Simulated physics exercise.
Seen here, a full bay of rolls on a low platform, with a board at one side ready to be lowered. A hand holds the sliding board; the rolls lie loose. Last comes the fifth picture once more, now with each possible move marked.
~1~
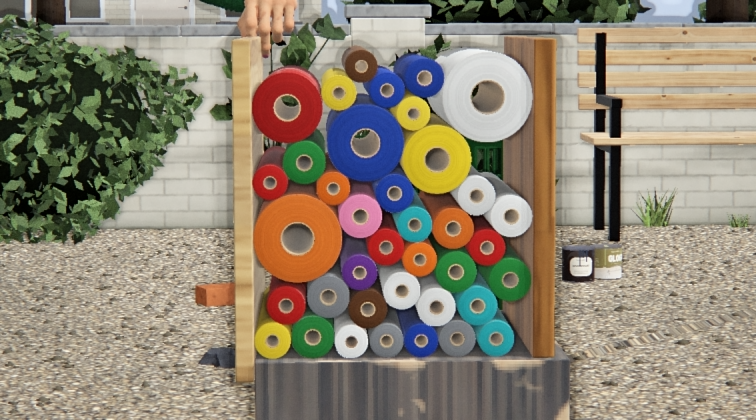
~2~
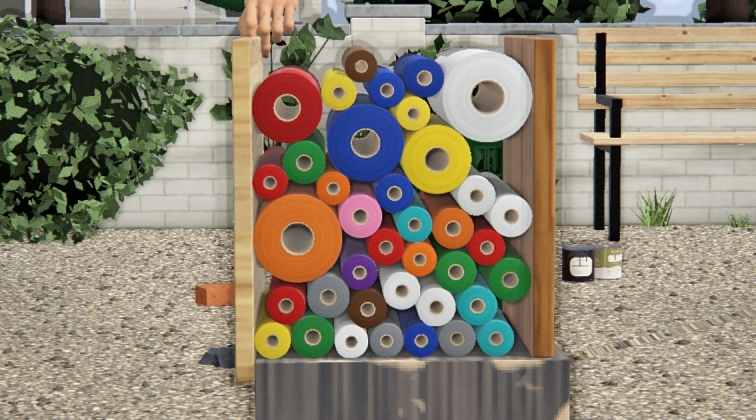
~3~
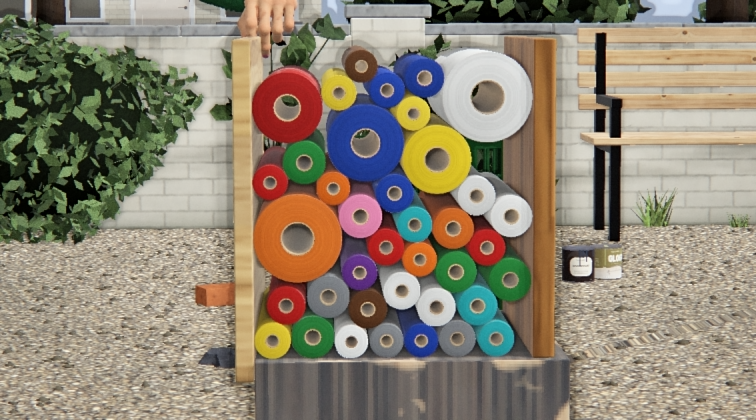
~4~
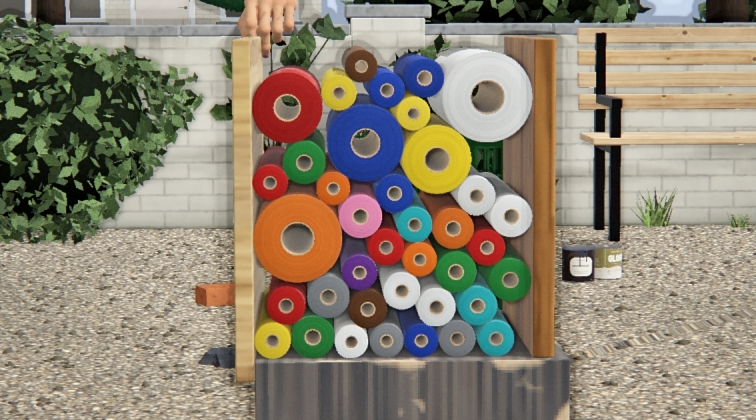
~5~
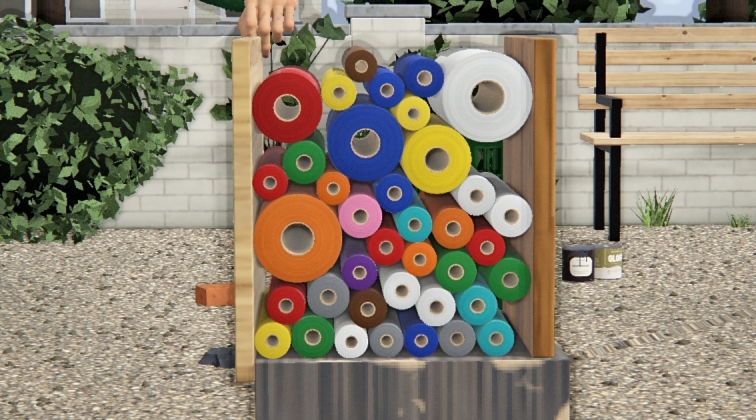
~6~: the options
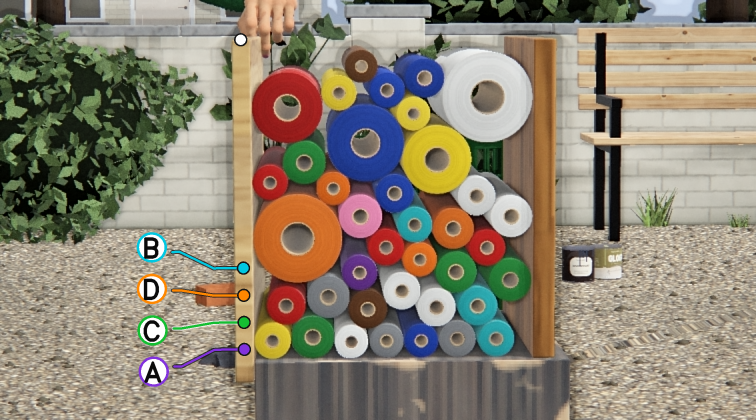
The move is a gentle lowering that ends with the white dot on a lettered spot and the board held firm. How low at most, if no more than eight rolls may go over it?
The lowest mark that will do is B.
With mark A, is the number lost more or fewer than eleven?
More than eleven.
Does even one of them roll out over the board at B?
Yes.
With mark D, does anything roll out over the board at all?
At D: Yes.
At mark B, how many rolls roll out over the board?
The count is five.
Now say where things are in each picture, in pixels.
In the first frame, a white roll (436, 307); a green roll (510, 280).
In the second frame, a green roll (510, 280); a turquoise roll (415, 225).
In the third frame, a blue roll (395, 193); a white roll (487, 97).
In the fourth frame, a yellow roll (339, 93); side board (251, 194).
In the fifth frame, a yellow roll (272, 341); a white roll (436, 307).
On the marked copy, A at (244, 349); B at (243, 268); C at (244, 322); D at (243, 295); the white dot at (240, 40).
With B. Early on, top of the board (252, 137).
Further on, top of the board (253, 241).
At the end, top of the board (253, 267), about five out over the board.
As for the rest, A more than eight out over the board; C more than eight out over the board; D more than eight out over the board.
